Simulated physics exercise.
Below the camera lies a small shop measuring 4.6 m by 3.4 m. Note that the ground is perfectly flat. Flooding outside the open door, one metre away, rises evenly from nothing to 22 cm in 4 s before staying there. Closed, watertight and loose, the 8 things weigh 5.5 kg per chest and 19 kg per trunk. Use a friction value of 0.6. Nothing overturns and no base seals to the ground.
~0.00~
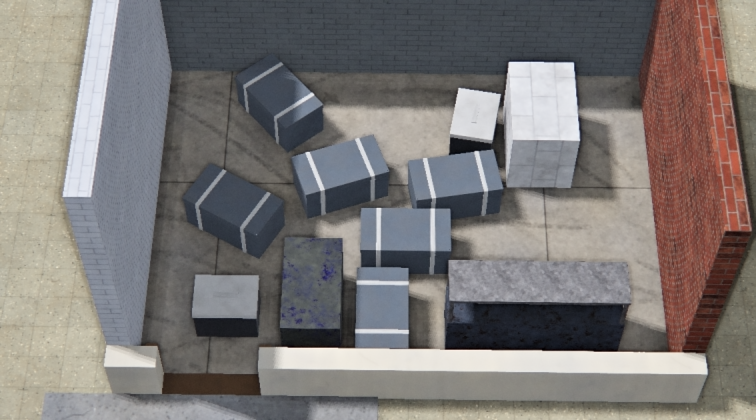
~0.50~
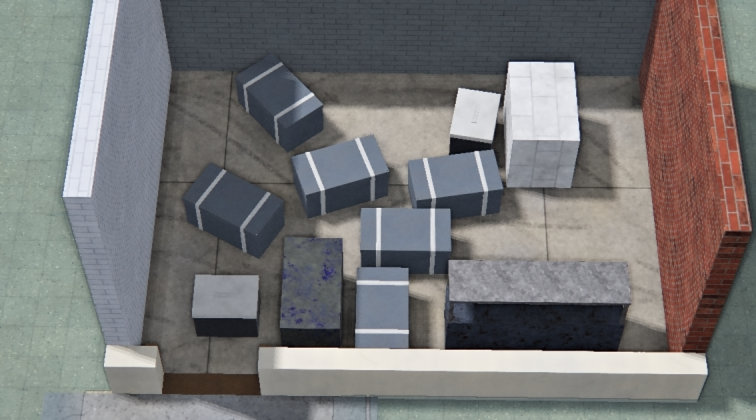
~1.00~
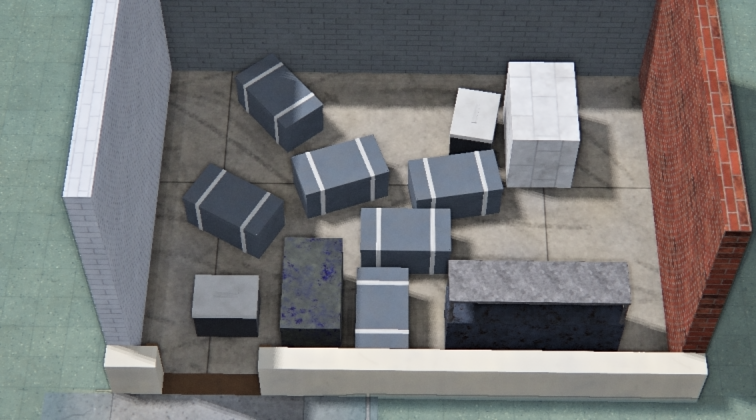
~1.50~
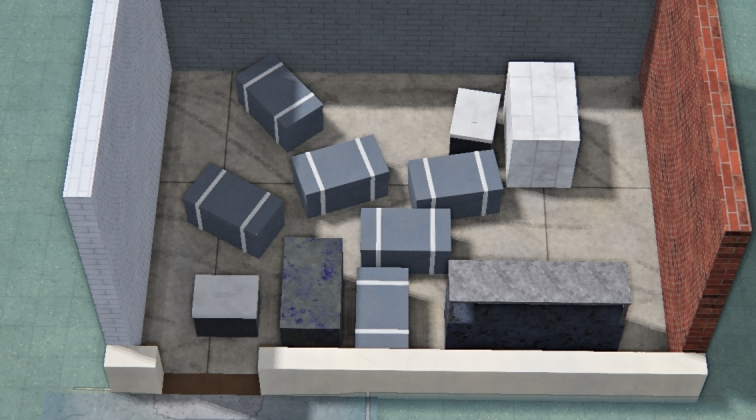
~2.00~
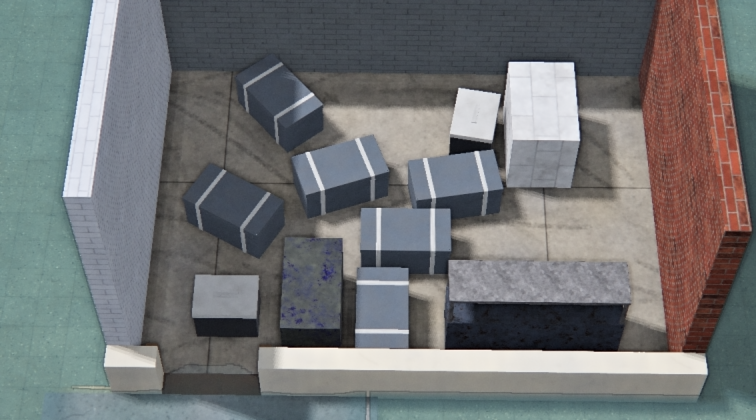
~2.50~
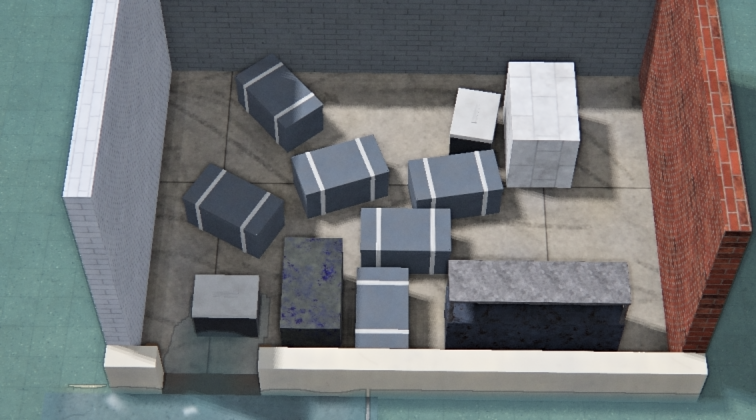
Water spreads over the ground outside and enters the doorway while the boxes stay still.
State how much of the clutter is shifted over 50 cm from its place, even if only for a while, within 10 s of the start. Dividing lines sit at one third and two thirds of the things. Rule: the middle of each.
I'm guessing the result is some.
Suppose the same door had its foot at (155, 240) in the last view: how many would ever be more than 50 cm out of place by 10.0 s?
The answer then is 3.
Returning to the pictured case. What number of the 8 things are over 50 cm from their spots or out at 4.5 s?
I count 1 of them.
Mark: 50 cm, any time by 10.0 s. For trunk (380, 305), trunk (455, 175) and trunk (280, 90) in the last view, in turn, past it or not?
So that's inside it for the first, inside it for the second and beyond it for the last.
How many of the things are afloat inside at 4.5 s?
Tally: 1 of them.
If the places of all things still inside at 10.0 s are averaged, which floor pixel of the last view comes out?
It sits at about (395, 196).
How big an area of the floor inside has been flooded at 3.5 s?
Near 2.0 m2 in all.
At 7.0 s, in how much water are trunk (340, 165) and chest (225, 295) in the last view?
Some 4 cm at the first, some 14 cm at the second.
After 3.5 s 1 of 8 are over 50 cm from their spots; 0 afloat.
After 4.5 s 1 of 8 are over 50 cm from their spots; 1 afloat.
After 7.0 s 3 of 8 are over 50 cm from their spots; 2 afloat.
After 10.0 s 3 of 8 are over 50 cm from their spots, and 3 have been at some point; 5 afloat.
